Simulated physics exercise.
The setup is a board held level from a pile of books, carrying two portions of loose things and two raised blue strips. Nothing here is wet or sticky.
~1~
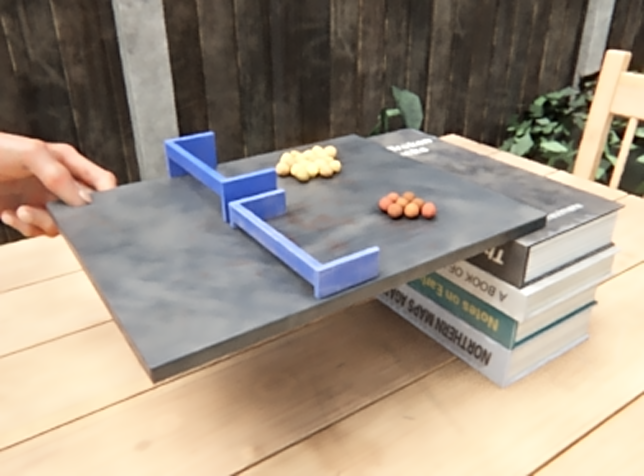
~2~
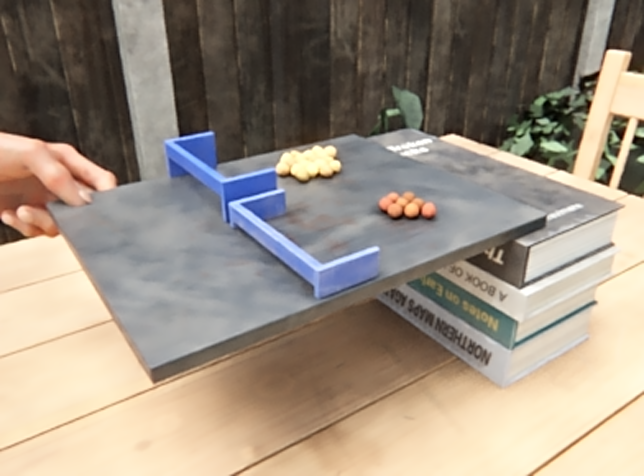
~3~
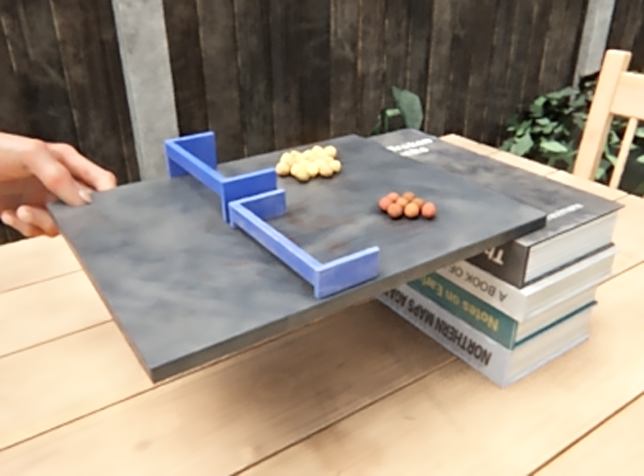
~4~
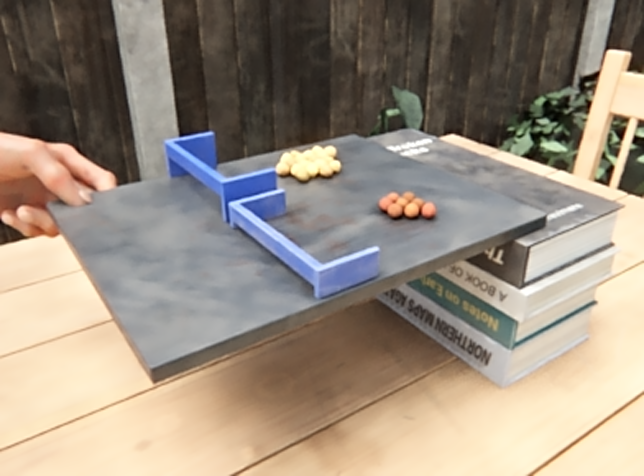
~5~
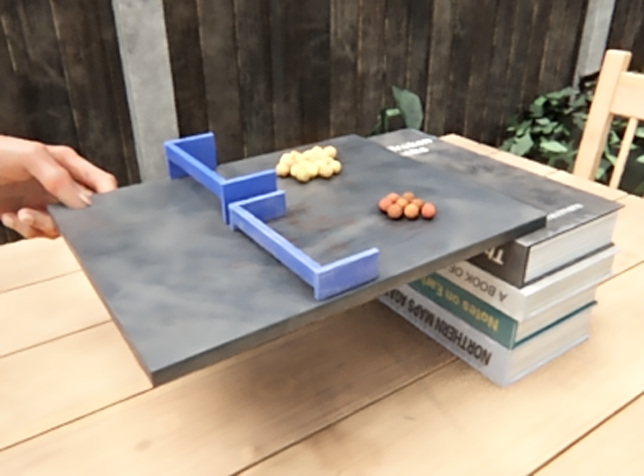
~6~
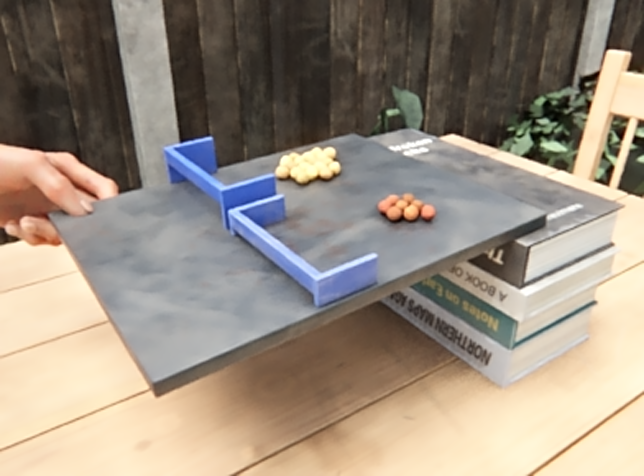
A hand at the left holds one end of a dark grey board and, after keeping it still, lowers that end very slightly. The board rests at the right on a stack of books on a pale wooden table, seen from slightly above before a dark fence. Two blue barriers cross its middle, with yellowish pieces behind and reddish-brown ones nearer, all unmoving on the board, while the camera stays still.
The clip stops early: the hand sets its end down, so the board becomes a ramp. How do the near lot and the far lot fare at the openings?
Near lot result: Blocked by the bar. Far lot result: Squeezes under.
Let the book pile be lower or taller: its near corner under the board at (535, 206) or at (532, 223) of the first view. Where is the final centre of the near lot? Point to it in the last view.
(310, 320) and (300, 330).
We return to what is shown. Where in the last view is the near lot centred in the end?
Roughly at (299, 337).
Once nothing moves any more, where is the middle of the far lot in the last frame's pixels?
Resting centre, last frame: Approx. (43, 401) px.
Then, 0.76 s on from there, board sloping at 17°; near lot where it was; far lot where it was.
Then, 1.43 s on from there, board sloping at 29°; near lot has reached its gate; far lot the whole lot past its gate.
Then, 2.00 s on from there, board resting at 30°; near lot has reached its gate; far lot the whole lot past its gate.
In the end, board resting at 30°; near lot gathered behind its gate; far lot the whole lot past its gate.
